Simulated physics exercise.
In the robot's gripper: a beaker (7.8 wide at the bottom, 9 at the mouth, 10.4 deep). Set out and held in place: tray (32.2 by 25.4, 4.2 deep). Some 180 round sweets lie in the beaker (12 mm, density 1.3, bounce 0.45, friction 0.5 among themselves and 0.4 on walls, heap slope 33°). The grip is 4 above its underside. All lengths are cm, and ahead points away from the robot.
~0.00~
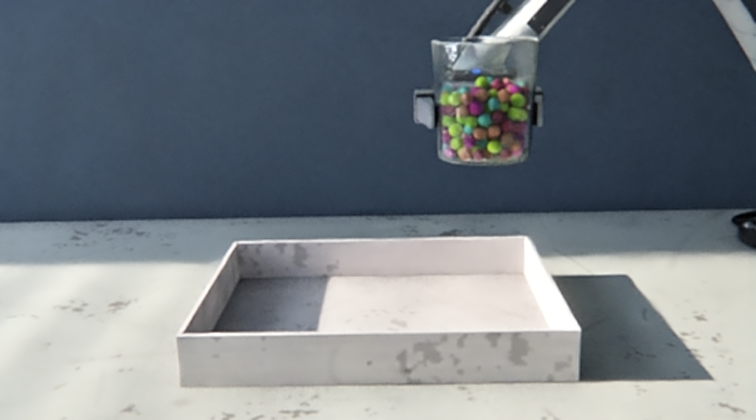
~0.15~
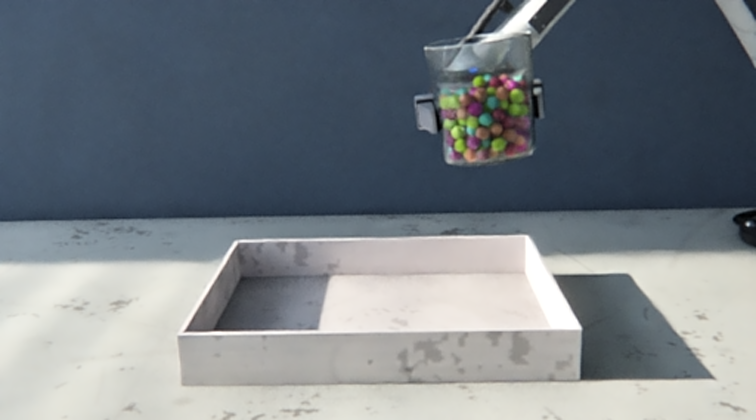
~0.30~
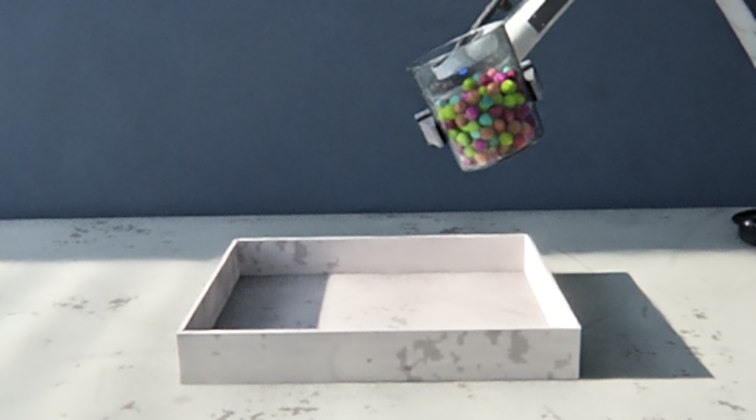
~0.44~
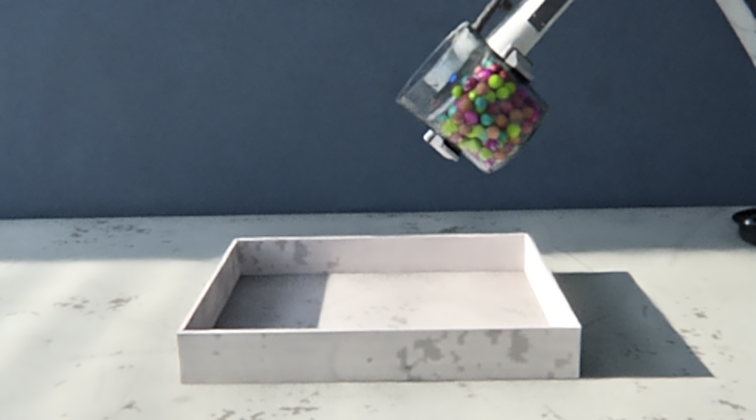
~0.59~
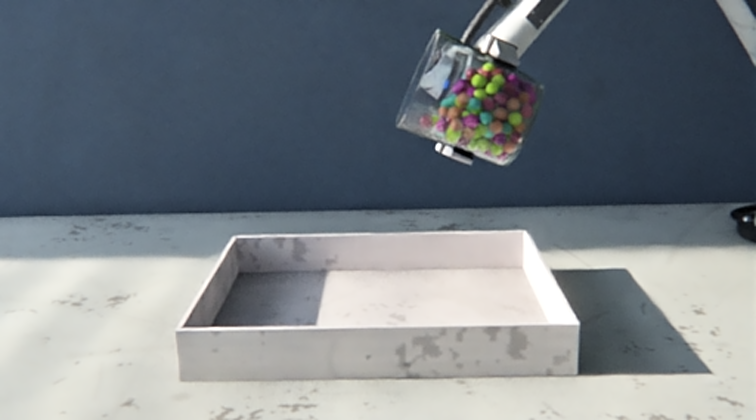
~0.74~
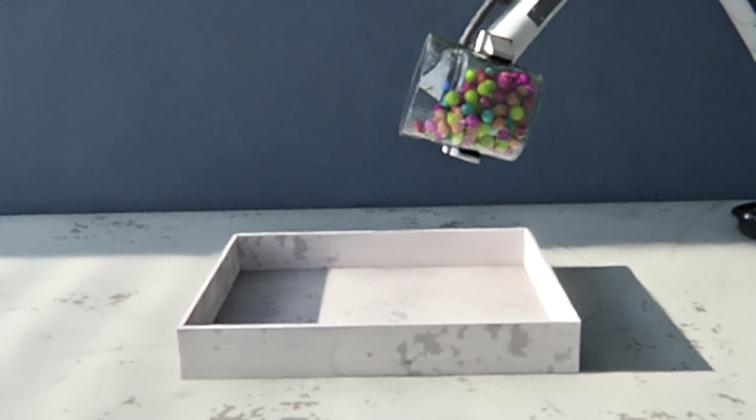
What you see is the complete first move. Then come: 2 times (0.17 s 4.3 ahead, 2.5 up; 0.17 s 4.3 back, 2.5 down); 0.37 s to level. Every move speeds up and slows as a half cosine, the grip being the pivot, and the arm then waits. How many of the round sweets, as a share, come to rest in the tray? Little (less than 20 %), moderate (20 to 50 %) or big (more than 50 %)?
In the tray the share is moderate, 20 to 50 %.
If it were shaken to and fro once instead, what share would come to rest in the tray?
Then about 15 per cent.
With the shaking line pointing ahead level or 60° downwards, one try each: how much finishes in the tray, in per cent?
Some 25 and 0 per cent.
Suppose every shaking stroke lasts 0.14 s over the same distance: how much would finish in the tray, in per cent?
Then about 50 per cent.
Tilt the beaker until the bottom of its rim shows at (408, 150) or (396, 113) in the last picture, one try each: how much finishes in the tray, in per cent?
About 75 and 10 per cent.
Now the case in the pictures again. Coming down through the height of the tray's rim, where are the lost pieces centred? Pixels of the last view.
Near (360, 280).
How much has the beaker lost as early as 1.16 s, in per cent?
Near 10 per cent so far.
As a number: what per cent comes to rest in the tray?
Roughly 30 per cent.
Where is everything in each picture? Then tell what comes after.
In the first frame, beaker middle at (485, 101), level; upper third of the load around (487, 99), from x 445 to 525, top at y 85; 183 in the beaker.
In the second frame, beaker middle at (484, 100), tilted 7° forward; upper third of the load around (488, 98), from x 445 to 525, top at y 85.
In the third frame, beaker middle at (480, 100), tilted 25° forward; upper third of the load around (494, 97), from x 440 to 530, top at y 75.
In the fourth frame, beaker middle at (475, 102), tilted 47° forward; upper third of the load around (493, 94), from x 445 to 535, top at y 65.
In the fifth frame, beaker middle at (472, 103), tilted 65° forward; upper third of the load around (492, 91), from x 430 to 530, top at y 70.
In the sixth frame, beaker middle at (472, 102), tilted 72° forward; upper third of the load around (493, 91), from x 420 to 530, top at y 75; 183 in the beaker.
After 1.16 s, tilted 72° forward, highest piece 23 above the table; 161 in the beaker, 17 in the tray, 5 in flight or on a rim.
After 1.58 s, tilted 44° forward, highest piece 23 above the table; 124 in the beaker, 58 in the tray, 1 in flight or on a rim.
After 1.99 s, level, highest piece 22 above the table; 124 in the beaker, 59 in the tray.
After 3.04 s, level, highest piece 22 above the table; 124 in the beaker, 59 in the tray.
At rest, 124 in the beaker, 59 in the tray. That is 32 % in the tray.
